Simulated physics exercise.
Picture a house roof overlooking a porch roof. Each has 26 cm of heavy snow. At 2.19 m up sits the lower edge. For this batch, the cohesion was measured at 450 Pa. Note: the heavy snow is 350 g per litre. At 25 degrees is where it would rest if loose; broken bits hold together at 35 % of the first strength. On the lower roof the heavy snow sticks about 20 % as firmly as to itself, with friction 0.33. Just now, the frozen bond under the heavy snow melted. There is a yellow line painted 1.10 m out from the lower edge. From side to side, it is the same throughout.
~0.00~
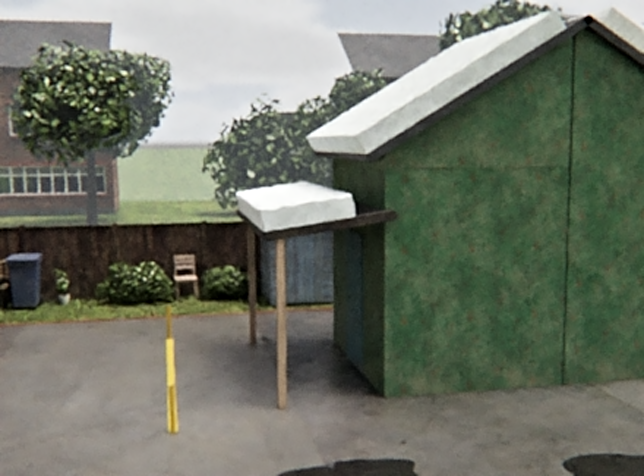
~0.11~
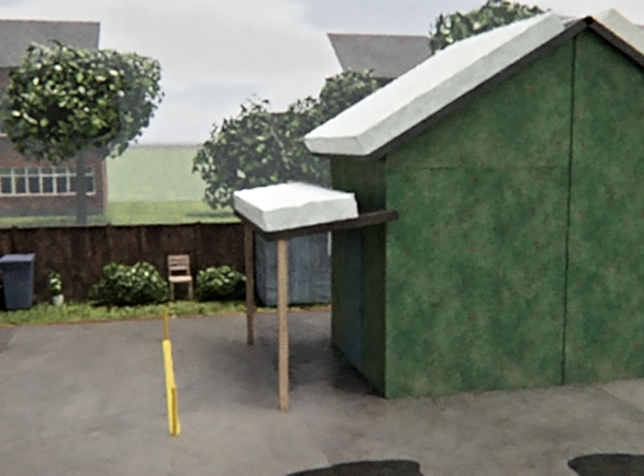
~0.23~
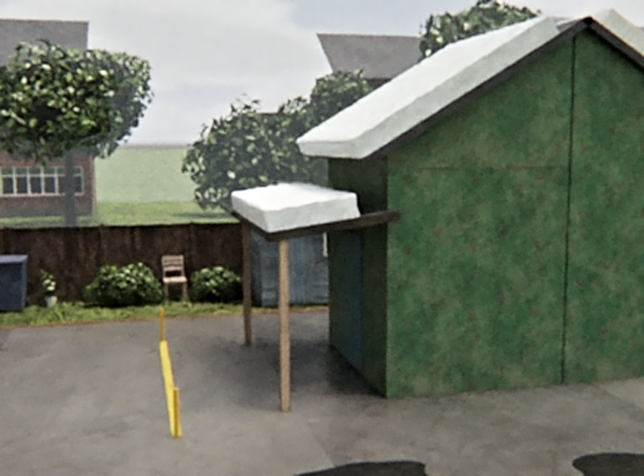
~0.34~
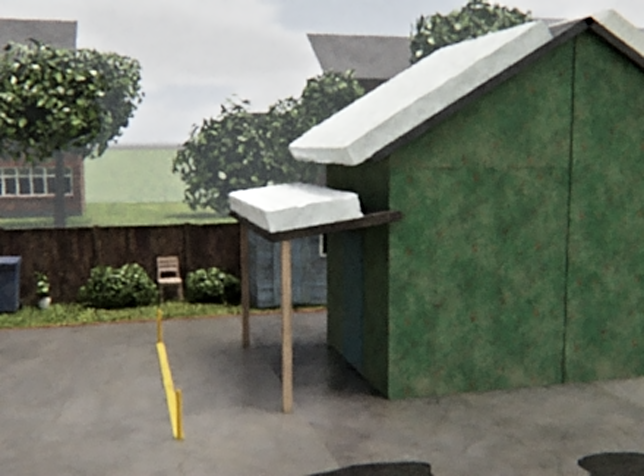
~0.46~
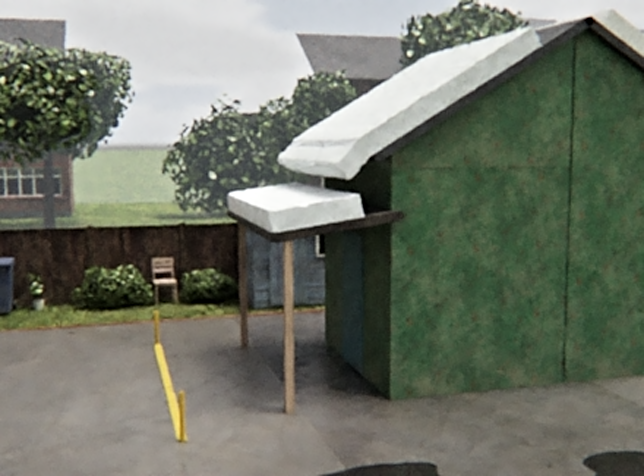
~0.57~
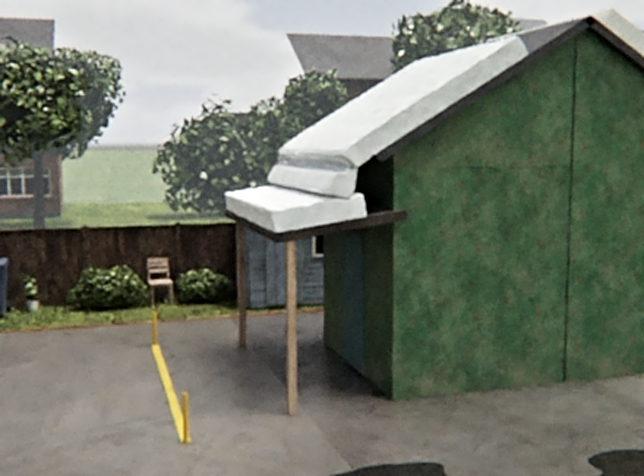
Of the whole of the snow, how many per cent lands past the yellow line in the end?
I would say roughly 62 % of it ends past the line.
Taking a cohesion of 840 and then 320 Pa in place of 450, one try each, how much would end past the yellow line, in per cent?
Try one gives 50 per cent, try two gives 65 per cent.
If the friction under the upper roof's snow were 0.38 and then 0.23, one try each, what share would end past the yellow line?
Respectively near 35 % and near 50 %.
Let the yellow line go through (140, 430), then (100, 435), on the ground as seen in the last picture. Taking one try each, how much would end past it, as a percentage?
First try around 50 % past the line, second around 35 %.
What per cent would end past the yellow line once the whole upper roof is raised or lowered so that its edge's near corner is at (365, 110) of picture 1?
About 60 per cent.
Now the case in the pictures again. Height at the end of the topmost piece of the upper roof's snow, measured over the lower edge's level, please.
Roughly 0.5 m.
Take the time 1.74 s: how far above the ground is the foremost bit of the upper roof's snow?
I'd say around 0.0 metres.
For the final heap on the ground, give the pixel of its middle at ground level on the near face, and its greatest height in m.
You'd find it near (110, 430), piled some 0.4 m high.
After 1.11 s, none is below the lower edge and 0 % is past the line.
After 1.74 s, 59 % is below the lower edge and 43 % is past the line.
After 2.37 s, 79 % is below the lower edge and 61 % is past the line.
After 3.00 s, 79 % is below the lower edge and 62 % is past the line.
After 3.10 s, 79 % is below the lower edge and 62 % is past the line.
